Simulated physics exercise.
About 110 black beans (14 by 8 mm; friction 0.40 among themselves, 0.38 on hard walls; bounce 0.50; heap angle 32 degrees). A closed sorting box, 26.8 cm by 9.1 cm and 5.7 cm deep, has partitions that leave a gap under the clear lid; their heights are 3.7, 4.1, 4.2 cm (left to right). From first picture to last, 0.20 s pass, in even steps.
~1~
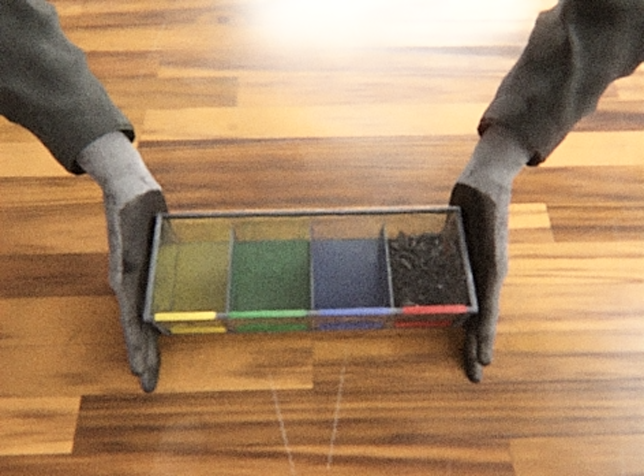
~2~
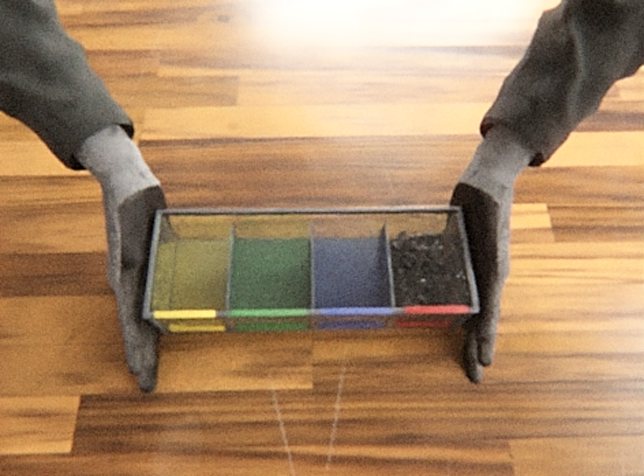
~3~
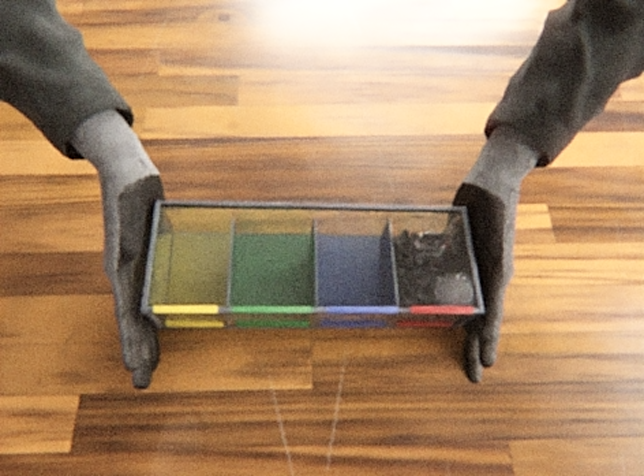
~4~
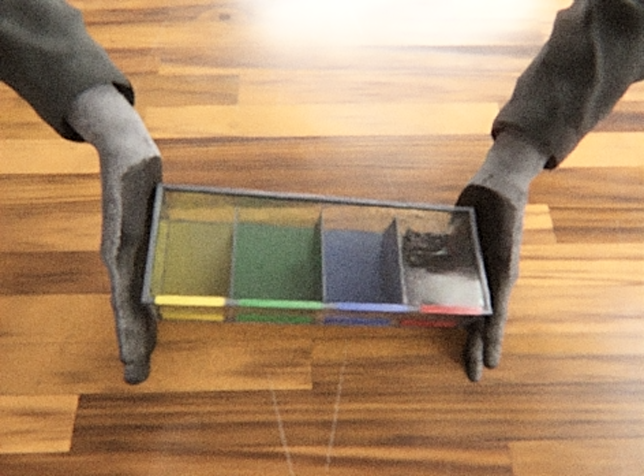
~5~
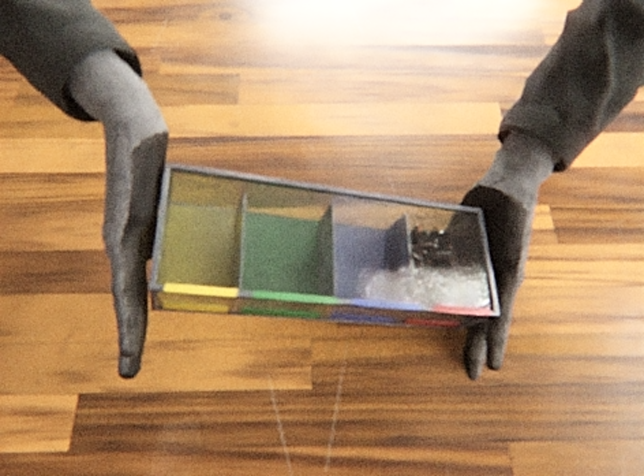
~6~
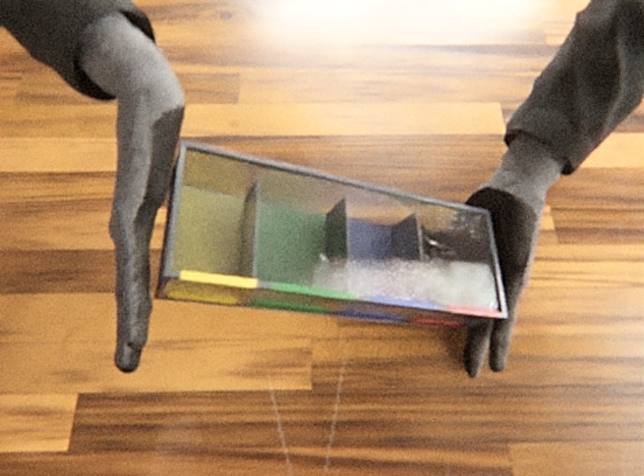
Gloved hands tilting a clear-lidded box with four coloured compartments down to the right, dark beans staying in the red-marked one.
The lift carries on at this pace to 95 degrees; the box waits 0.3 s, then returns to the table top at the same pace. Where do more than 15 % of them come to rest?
Red: Above, blue: Below, green: Below, yellow: Below.
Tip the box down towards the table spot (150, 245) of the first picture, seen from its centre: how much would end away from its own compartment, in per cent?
Some 40 per cent.
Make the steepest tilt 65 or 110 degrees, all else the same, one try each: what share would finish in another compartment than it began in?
About 0 and 0 per cent.
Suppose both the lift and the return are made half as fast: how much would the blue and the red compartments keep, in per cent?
Then: Blue 0; red 100.
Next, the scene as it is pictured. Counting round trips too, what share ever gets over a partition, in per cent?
About 0 per cent.
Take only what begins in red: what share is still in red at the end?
Roughly 100 per cent.
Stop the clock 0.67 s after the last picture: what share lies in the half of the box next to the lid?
About 40 per cent.
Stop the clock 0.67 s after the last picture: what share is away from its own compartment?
Roughly 0 per cent.
Then, 0.67 s after the last picture, tilt 95 degrees; red 100 %.
Then, 1.11 s after the last picture, tilt 51 degrees; red 100 %.
Then, 1.63 s after the last picture, tilt 0 degrees; red 100 %.
In the end, red 100 %, blue 0 %, green 0 %, yellow 0 %.
